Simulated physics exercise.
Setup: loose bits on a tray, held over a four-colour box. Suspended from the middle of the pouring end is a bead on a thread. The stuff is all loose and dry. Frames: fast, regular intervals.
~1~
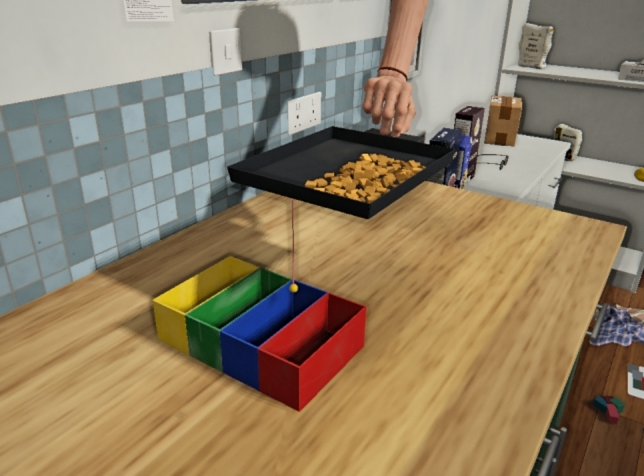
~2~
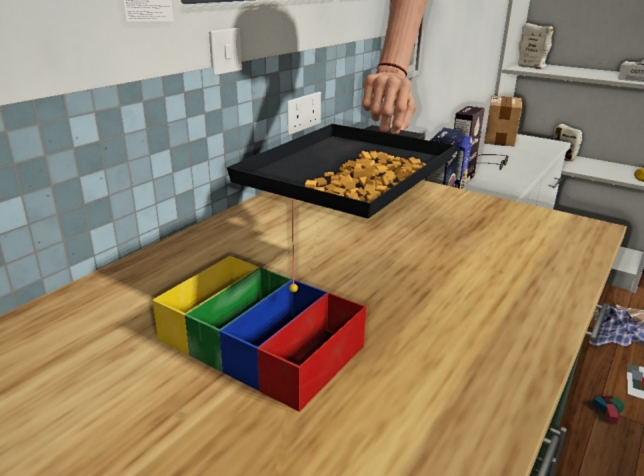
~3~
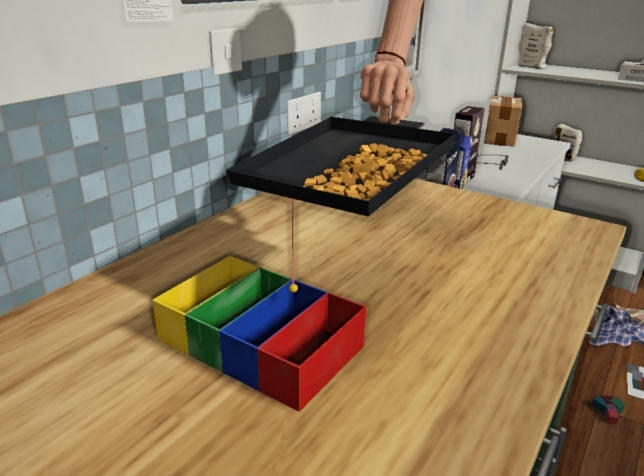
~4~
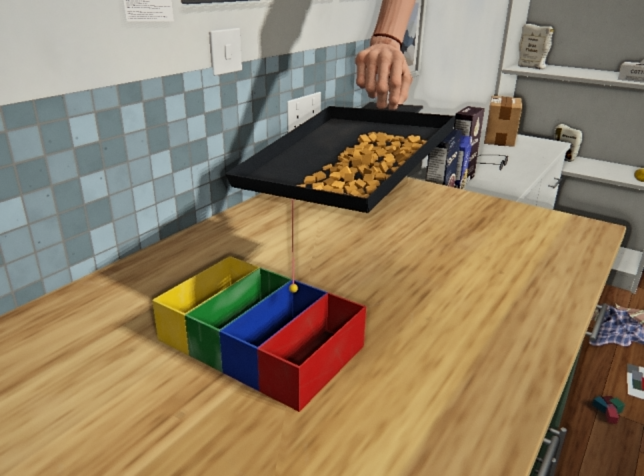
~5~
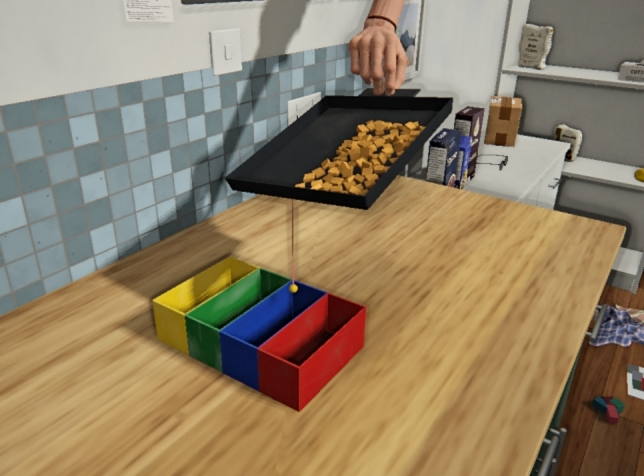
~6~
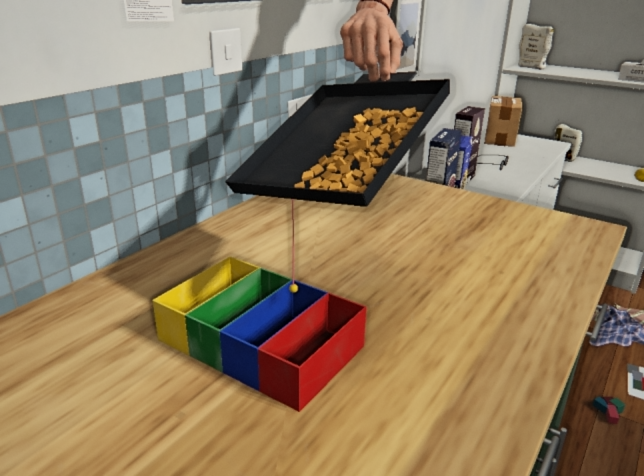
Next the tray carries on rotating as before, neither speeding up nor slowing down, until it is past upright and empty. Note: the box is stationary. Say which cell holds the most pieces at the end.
At the end the green cell holds the most.
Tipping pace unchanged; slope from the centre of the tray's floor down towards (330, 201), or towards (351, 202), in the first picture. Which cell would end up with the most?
First: Red, second: The red cell.
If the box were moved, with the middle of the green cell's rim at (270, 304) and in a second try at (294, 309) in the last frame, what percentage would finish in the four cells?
Around 90 per cent for the first position, around 40 per cent for the second.
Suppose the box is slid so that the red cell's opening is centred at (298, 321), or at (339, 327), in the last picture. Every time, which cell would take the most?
At the first place the green one, at the second the yellow cell.
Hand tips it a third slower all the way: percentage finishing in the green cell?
Something like 50 percent, give or take.
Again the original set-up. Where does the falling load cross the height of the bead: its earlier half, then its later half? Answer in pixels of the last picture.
I'd place the first part at (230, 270) and the rest at (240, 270).
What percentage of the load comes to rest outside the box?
Something near 0 in every hundred.
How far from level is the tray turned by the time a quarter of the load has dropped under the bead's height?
That happens at close to 95 degrees.
Shortly afterwards, tray tipped steeply; all but a few on the tray; a little falling or outside the box.
Next, tray tipped past a quarter turn; near a quarter on the tray; near a quarter in the green cell; near a quarter in the yellow cell; only a few in the blue cell; a little falling or outside the box.
Some moments later, tray tipped past a quarter turn; near half in the green cell; near a third in the yellow cell; only a few in the blue cell.
In the end, tray tipped past a quarter turn; near half in the green cell; near a third in the yellow cell; only a few in the blue cell; none at all in the red cell.
